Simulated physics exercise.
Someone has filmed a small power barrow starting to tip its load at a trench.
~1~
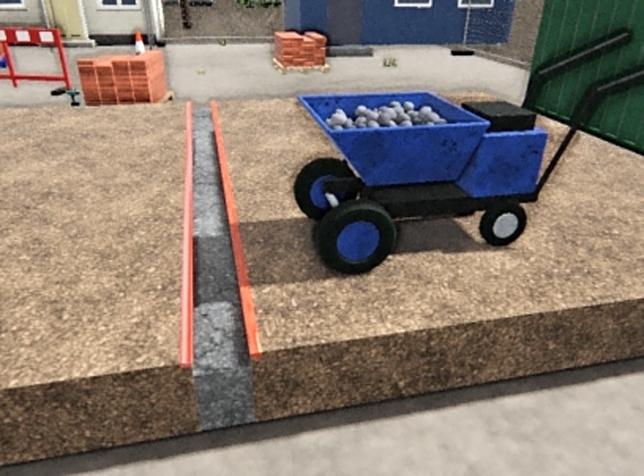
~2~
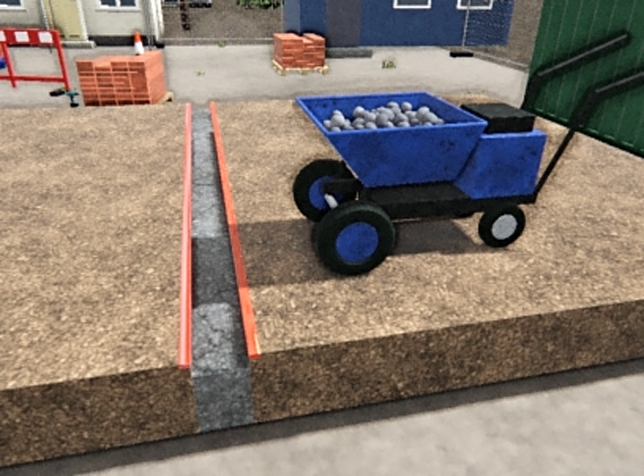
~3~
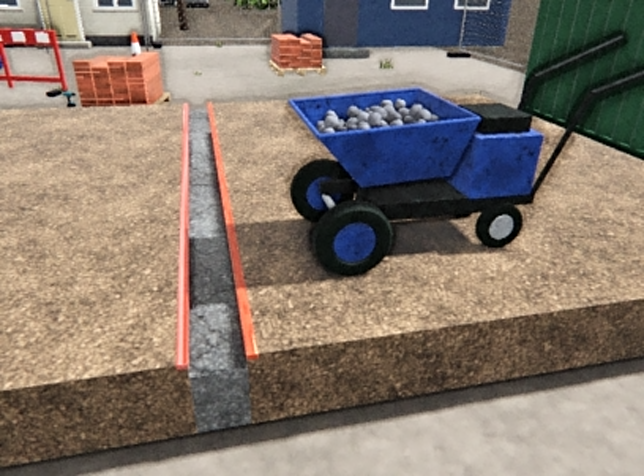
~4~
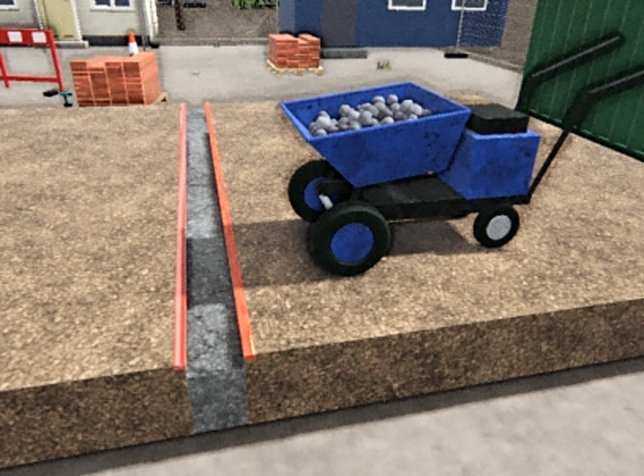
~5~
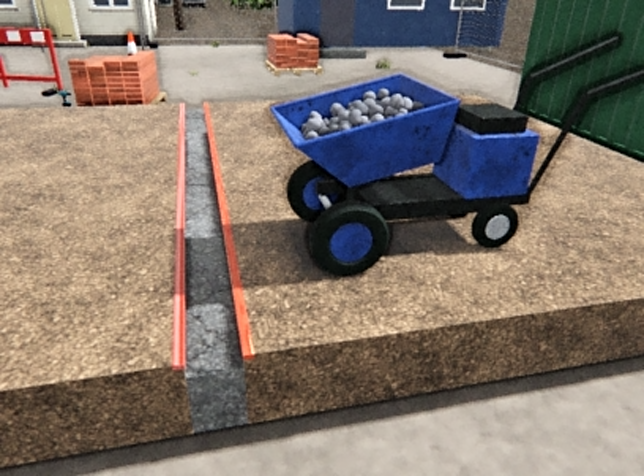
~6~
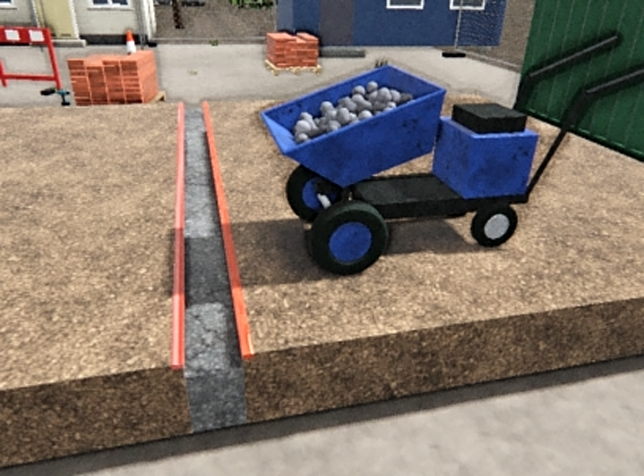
A building yard with houses and a green corrugated wall behind is seen from slightly above, across a raised bed of brown earth. A narrow grey trench edged with orange-red strips runs through it, left of a blue power barrow loaded with round grey stones, with brick stacks beyond. The skip gradually tilts leftward, its rear rising and front lip lowering with the stones inside, while the view drifts very slightly.
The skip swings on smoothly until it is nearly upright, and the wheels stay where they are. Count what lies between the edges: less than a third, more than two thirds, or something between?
Between the edges lies from one third to two thirds of the load.
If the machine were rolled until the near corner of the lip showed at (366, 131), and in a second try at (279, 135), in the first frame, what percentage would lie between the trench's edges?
The first gives 50 %, the second 0 %.
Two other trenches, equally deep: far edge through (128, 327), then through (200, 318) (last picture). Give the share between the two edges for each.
In turn 80 and 30 in a hundred.
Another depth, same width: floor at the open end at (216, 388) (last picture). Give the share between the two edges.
It comes to 70 per cent or so.
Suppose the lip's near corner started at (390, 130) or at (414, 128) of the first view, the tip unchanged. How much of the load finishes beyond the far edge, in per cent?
In turn 0 and 0 in a hundred.
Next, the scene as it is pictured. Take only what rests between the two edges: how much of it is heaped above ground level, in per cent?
It comes to 55 per cent or so.
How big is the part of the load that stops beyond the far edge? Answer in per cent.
It comes to 25 per cent or so.
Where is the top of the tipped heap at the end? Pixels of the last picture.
At about (193, 256).
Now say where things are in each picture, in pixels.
Lip of the skip at (330, 133), level; top of the load at (402, 121), round cobbles; first edge of the trench at (249, 312); far edge at (186, 319), the trench under half as wide as the skip, and shallow for its width, in the first frame.
Lip of the skip at (327, 135), level; top of the load at (400, 122), in the second frame.
Lip of the skip at (319, 137), tipped barely; top of the load at (394, 120), in the third frame.
Lip of the skip at (308, 141), tipped a little; top of the load at (401, 118), in the fourth frame.
Lip of the skip at (297, 146), tipped a little; top of the load at (391, 113), in the fifth frame.
Lip of the skip at (284, 153), tipped clearly; top of the load at (387, 110); first edge of the trench at (241, 313); far edge at (178, 321), in the sixth frame.
Soon after the last picture, skip tipped steeply; all in the skip.
A little later, skip tipped right over; about two thirds in the skip; about a third in or heaped over the trench; a stray few beyond it; a stray few falling.
Later still, skip tipped right over; about a quarter in the skip; a stray few short of the trench; about half in or heaped over the trench; about a quarter beyond it.
At rest, skip tipped right over; about a quarter in the skip; a stray few short of the trench; about half in or heaped over the trench; about a quarter beyond it.
